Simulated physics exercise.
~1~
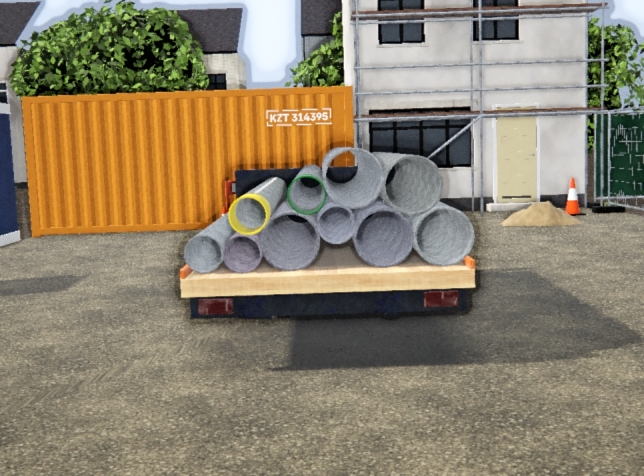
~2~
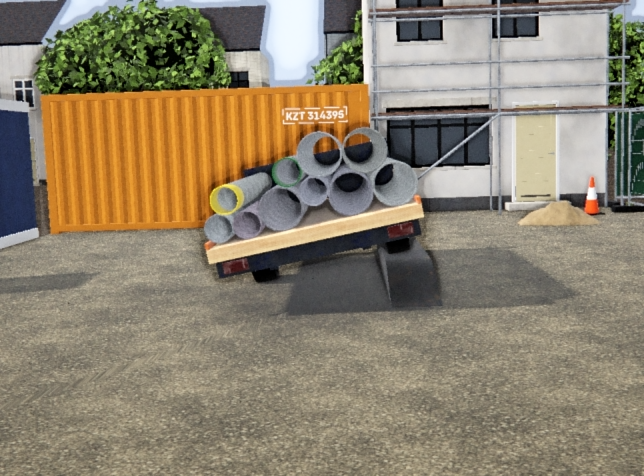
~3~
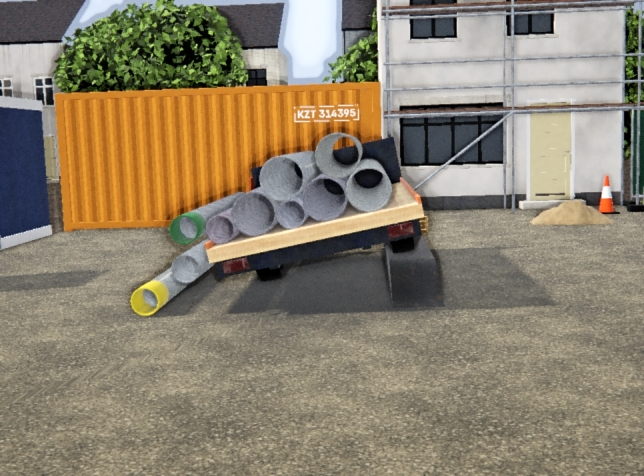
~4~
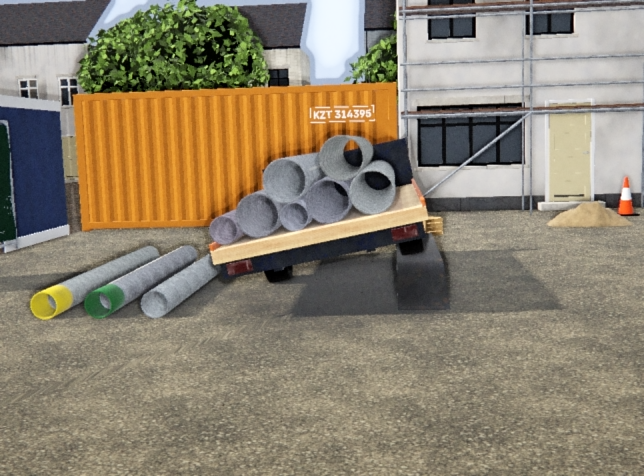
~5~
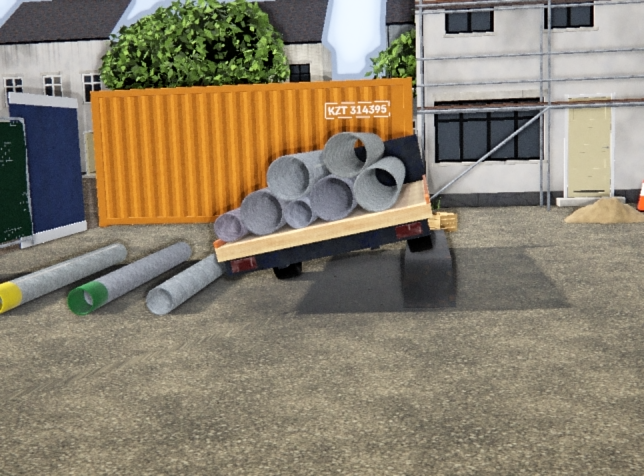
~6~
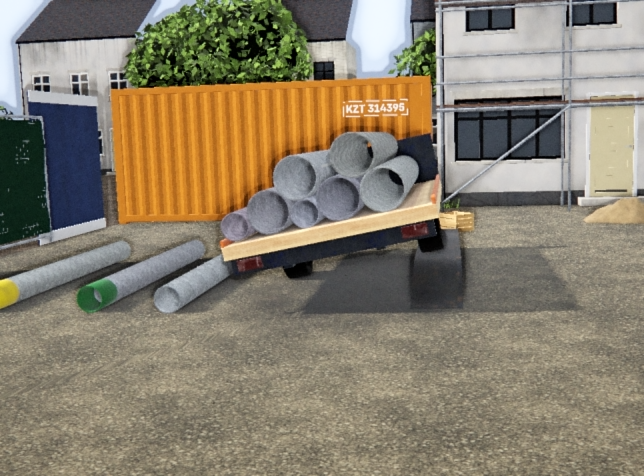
A low flatbed trailer stacked with grey pipes, one rimmed in yellow and one in green, stands seen from behind in a building yard. An orange container, a dark-roofed house and a scaffolded white building are behind it. The trailer moves forward and its right side rises on a small ramp, tilting the deck left. The yellow pipe rolls off the left edge with a plain grey one, and the green pipe drops after them. As the view drifts sideways, the three lie side by side on the ground at left, while the rest stay piled on the tilted deck.
